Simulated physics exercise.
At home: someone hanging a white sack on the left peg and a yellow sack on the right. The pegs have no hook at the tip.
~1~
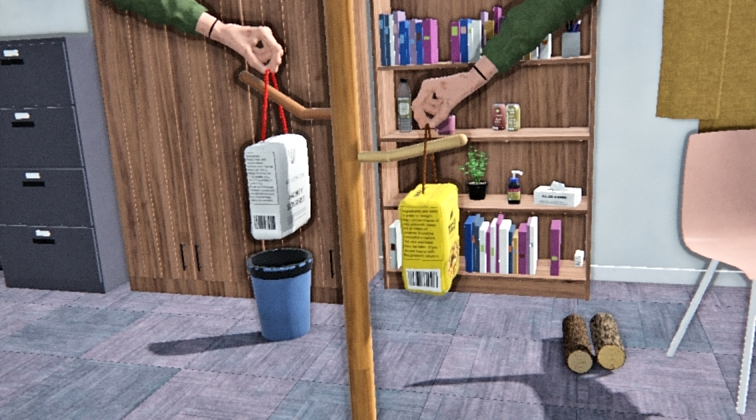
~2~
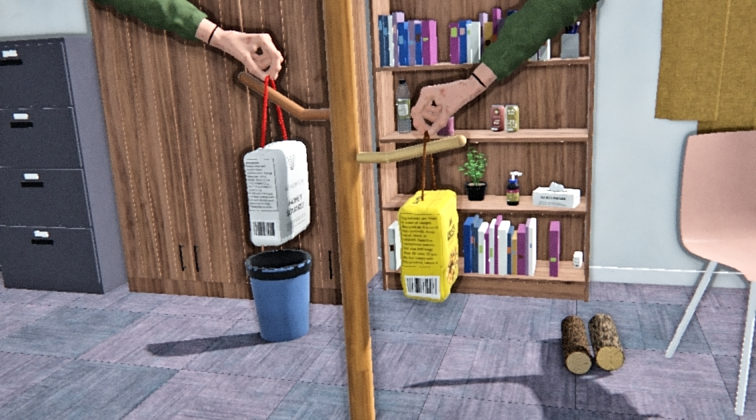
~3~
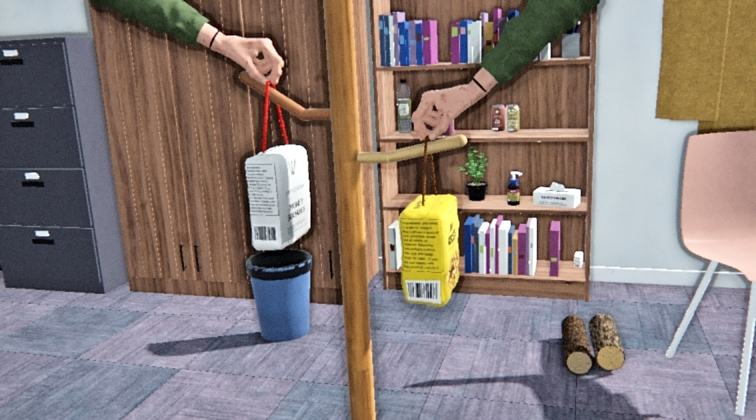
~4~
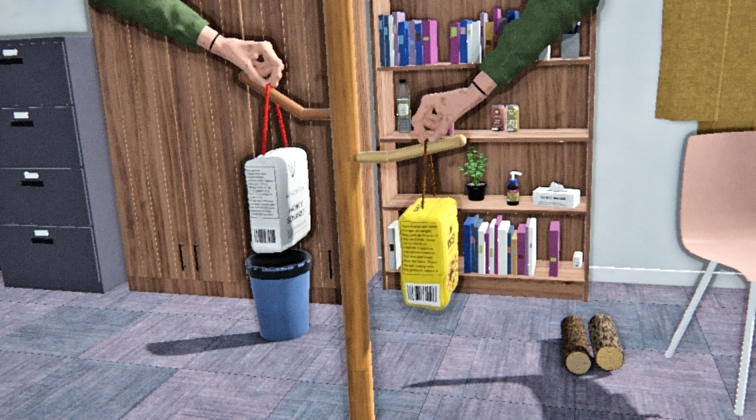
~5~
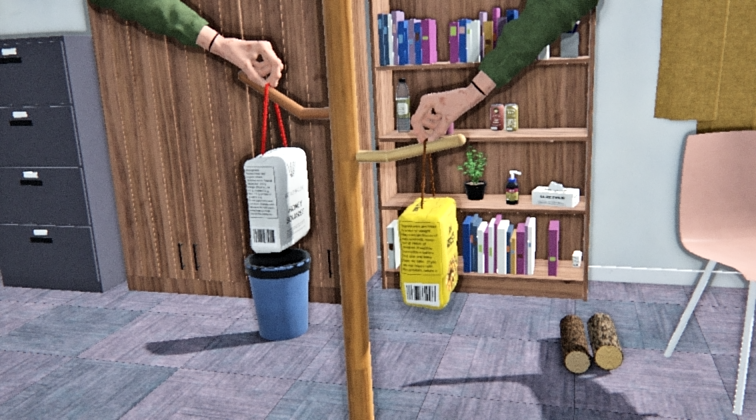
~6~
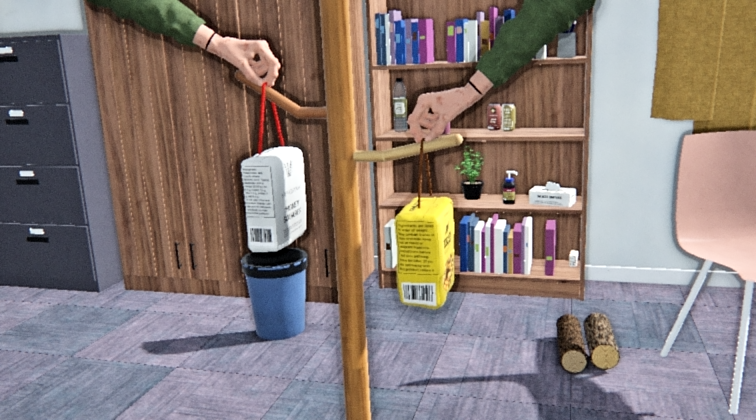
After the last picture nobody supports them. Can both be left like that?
Outcome: The white sack holds on; the yellow sack remains on its peg.
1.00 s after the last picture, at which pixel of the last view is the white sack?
Around (328, 222).
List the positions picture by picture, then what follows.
In the first frame, white sack (279, 186); yellow sack (431, 237); left peg tip (245, 76); right peg tip (461, 140).
In the second frame, white sack (279, 192); yellow sack (430, 244).
In the third frame, white sack (280, 196); yellow sack (431, 249).
In the fourth frame, white sack (279, 199); yellow sack (430, 251).
In the fifth frame, white sack (279, 199); yellow sack (430, 252).
In the sixth frame, white sack (276, 198); yellow sack (426, 251); left peg tip (240, 75), pointing up; right peg tip (456, 140), pointing up.
Then, 0.24 s on from there, white sack still up near (290, 212); yellow sack still up near (426, 252).
Then, 0.52 s on from there, white sack still up near (333, 222); yellow sack still up near (418, 254).
Then, 1.00 s on from there, white sack still up near (328, 222); yellow sack still up near (412, 255).
In the end, white sack still up near (337, 223); yellow sack still up near (406, 257). The white sack remains on its peg and the yellow sack stays hanging.
